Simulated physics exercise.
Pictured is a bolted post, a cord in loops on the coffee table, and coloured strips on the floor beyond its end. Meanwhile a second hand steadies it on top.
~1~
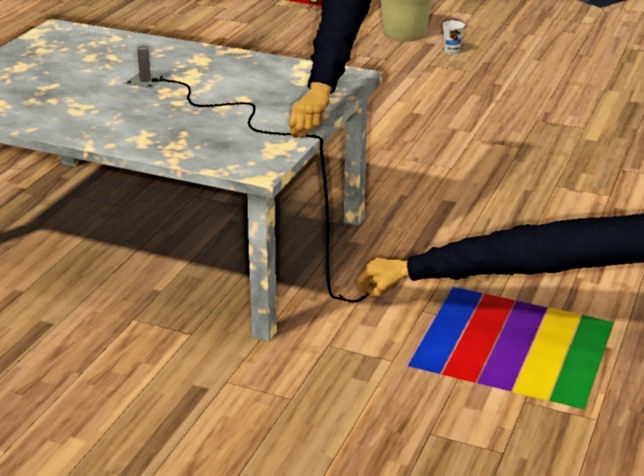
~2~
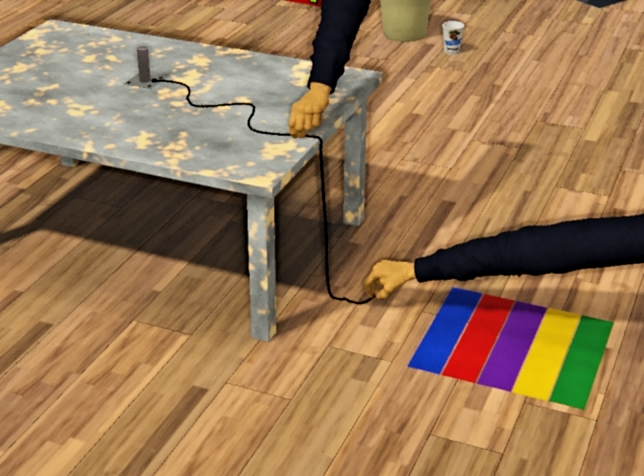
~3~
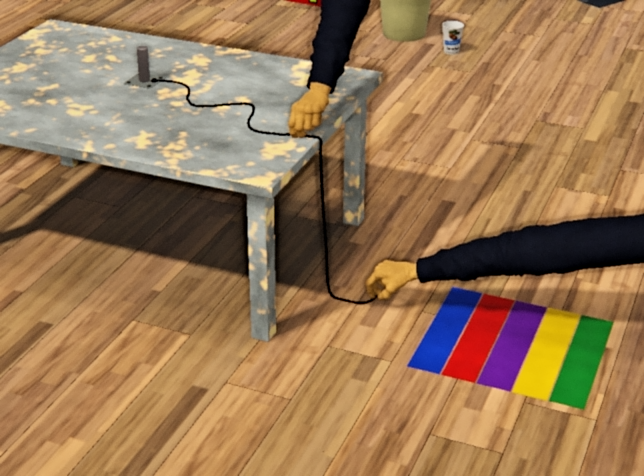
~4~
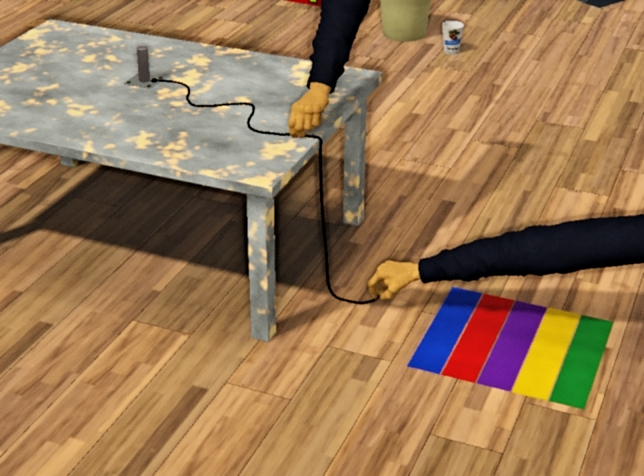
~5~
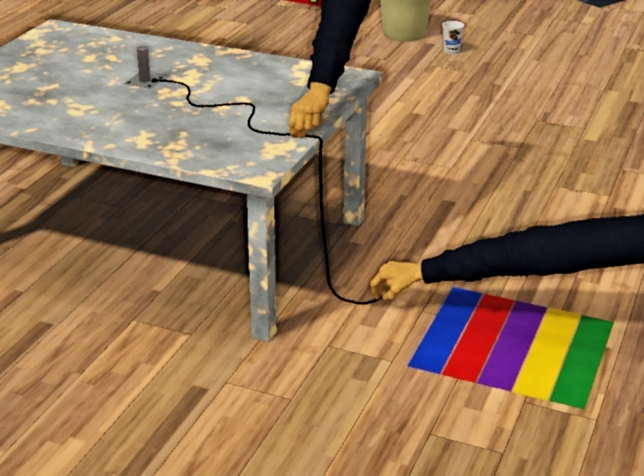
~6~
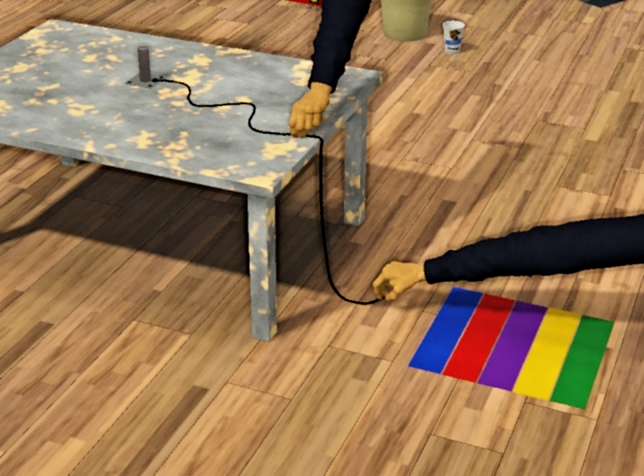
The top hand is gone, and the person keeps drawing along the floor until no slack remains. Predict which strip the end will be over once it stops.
I would say the yellow strip.
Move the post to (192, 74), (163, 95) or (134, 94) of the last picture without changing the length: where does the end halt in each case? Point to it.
Pixels, try by try: About (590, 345), (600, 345), (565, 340).
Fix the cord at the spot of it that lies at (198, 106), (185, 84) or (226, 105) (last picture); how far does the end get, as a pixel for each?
(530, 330), (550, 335), (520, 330).
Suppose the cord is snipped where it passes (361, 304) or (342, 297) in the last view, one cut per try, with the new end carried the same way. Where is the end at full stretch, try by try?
The places are (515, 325) and (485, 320).
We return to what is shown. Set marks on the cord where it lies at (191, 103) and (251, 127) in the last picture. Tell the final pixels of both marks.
Near (217, 101) and (314, 131).
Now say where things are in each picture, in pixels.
End (368, 294); blue (432, 354); red (466, 362); purple (501, 371); yellow (537, 379); green (573, 388), in the first frame.
End (375, 295); cord through (184, 85) (214, 106) (248, 124) (315, 138) (325, 210) (327, 279), in the second frame.
End (377, 296), in the third frame.
End (379, 296); cord through (183, 84) (214, 106) (248, 123) (315, 138) (322, 209) (328, 278), in the fourth frame.
End (381, 297), in the fifth frame.
End (384, 297); cord through (184, 84) (215, 106) (249, 123) (315, 138) (322, 209) (330, 278), in the sixth frame.
Soon after, end near (485, 320); over red.
Then, end near (528, 330); over purple.
At full stretch, end near (554, 336); over yellow. It halts on the yellow strip.
